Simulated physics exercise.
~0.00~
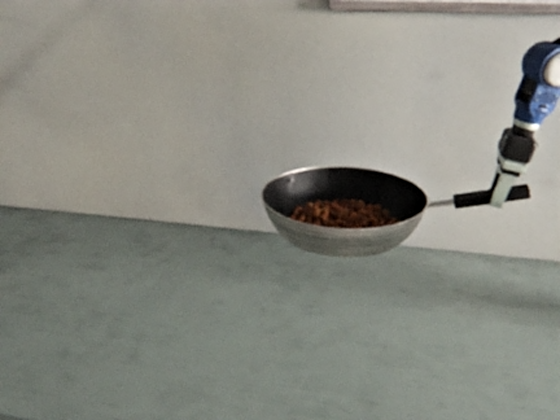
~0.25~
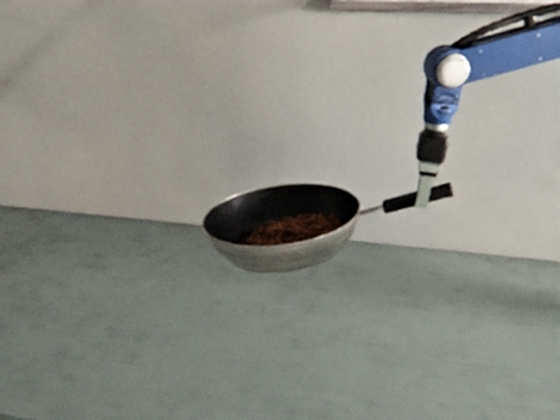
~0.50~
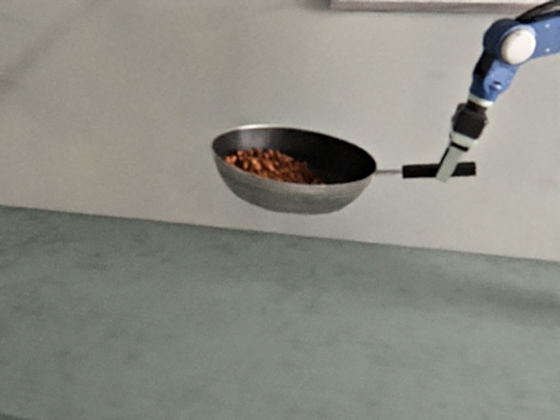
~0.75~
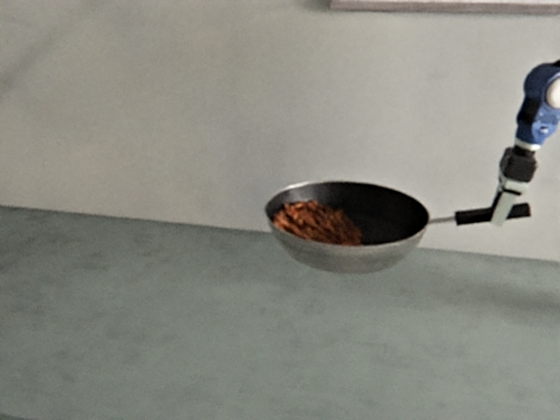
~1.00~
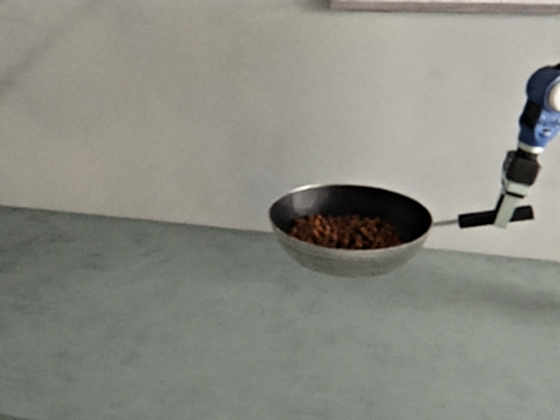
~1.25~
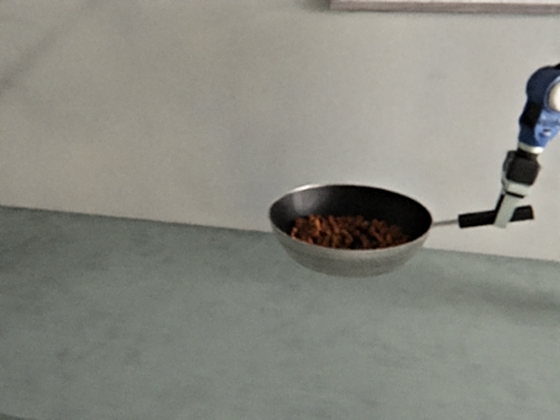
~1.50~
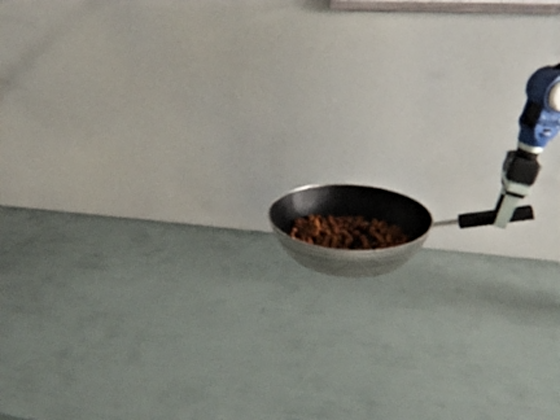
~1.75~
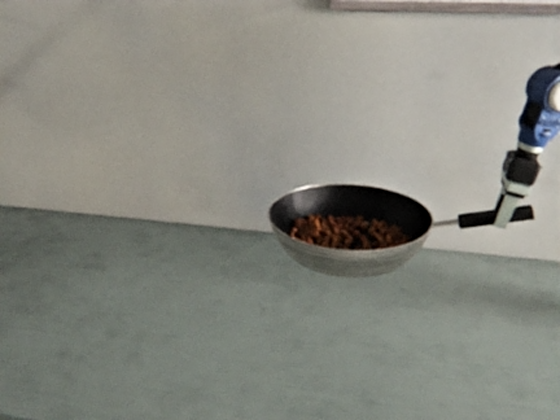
In the video, a blue robot arm holds a frying pan of small reddish-brown pieces above a grey surface, moves it left, lifts it, then swings it right and down. The pieces shift inside the pan and settle as it stops, remaining inside.
